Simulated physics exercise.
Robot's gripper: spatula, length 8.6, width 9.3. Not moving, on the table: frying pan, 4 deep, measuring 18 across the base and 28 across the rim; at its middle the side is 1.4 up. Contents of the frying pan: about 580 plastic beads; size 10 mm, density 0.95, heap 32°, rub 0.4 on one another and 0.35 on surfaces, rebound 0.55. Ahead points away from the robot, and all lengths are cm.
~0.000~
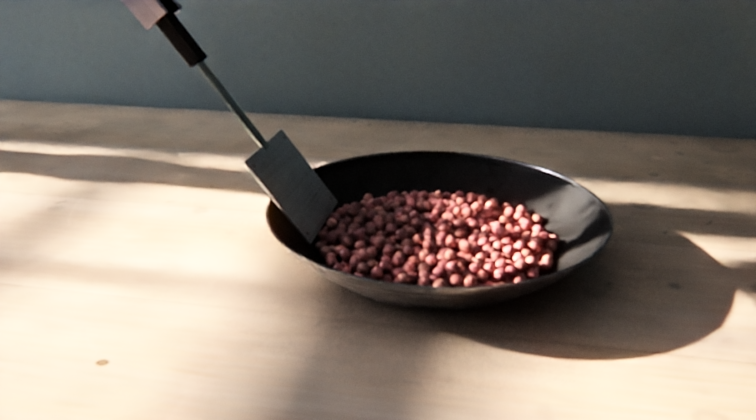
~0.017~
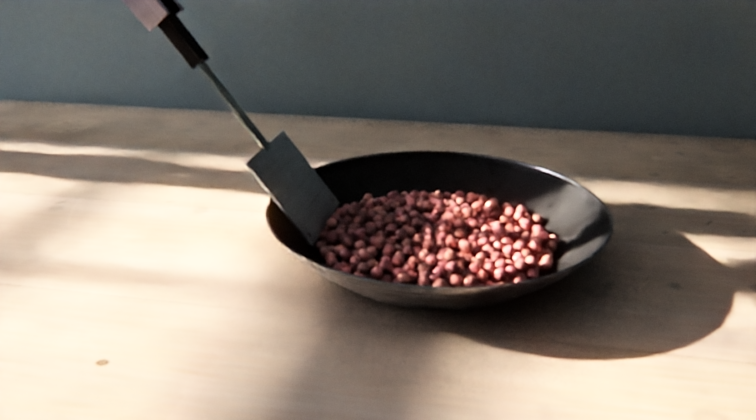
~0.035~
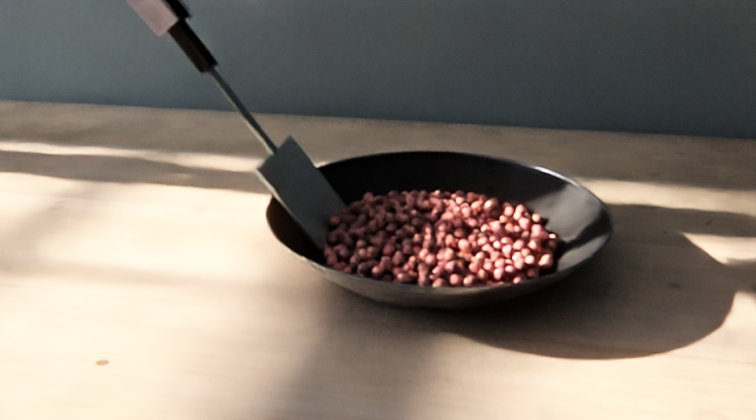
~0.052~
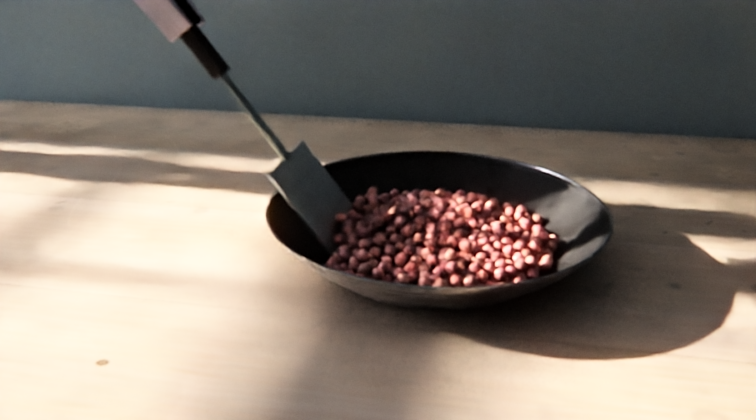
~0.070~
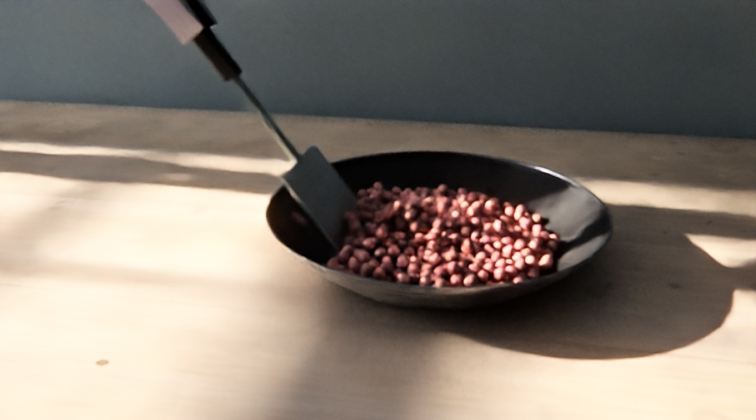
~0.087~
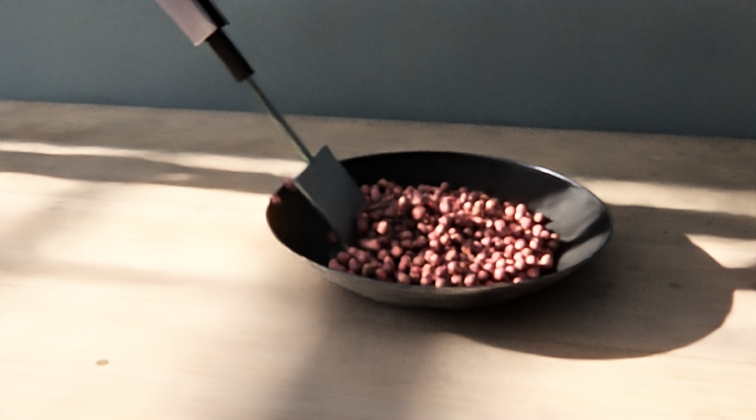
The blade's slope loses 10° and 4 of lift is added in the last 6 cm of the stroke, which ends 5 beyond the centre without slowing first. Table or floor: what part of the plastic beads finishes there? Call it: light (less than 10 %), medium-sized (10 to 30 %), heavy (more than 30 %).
It comes out light.
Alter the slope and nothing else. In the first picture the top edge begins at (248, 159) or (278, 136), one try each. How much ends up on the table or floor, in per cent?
First try around 0 percent, second around 0 percent.
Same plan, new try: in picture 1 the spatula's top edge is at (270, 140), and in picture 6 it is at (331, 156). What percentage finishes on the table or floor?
Near 5 in a hundred.
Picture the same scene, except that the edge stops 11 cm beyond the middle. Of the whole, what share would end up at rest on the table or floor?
20 %, roughly.
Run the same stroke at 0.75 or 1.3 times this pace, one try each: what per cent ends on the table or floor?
Try one about 0 %, try two about 0 %.
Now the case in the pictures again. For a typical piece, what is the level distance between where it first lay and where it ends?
Distance: Near 2 cm.
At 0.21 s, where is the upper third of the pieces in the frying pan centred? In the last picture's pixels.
Around (474, 221).
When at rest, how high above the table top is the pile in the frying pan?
Some 4.0 cm above the table.
After 0.15 s, sloping 53°, highest piece 9 above the table; 578 in the frying pan, 2 on the blade or in flight.
After 0.21 s, sloping 48°, highest piece 10 above the table; 578 in the frying pan, 2 on the blade or in flight.
After 0.44 s, sloping 43°, highest piece 5 above the table; 578 in the frying pan, 2 on the table or floor.
After 1.49 s, sloping 43°, highest piece 4 above the table; 578 in the frying pan, 2 on the table or floor.
In the end, 578 in the frying pan, 2 on the table or floor. That is 0 % on the table or floor.
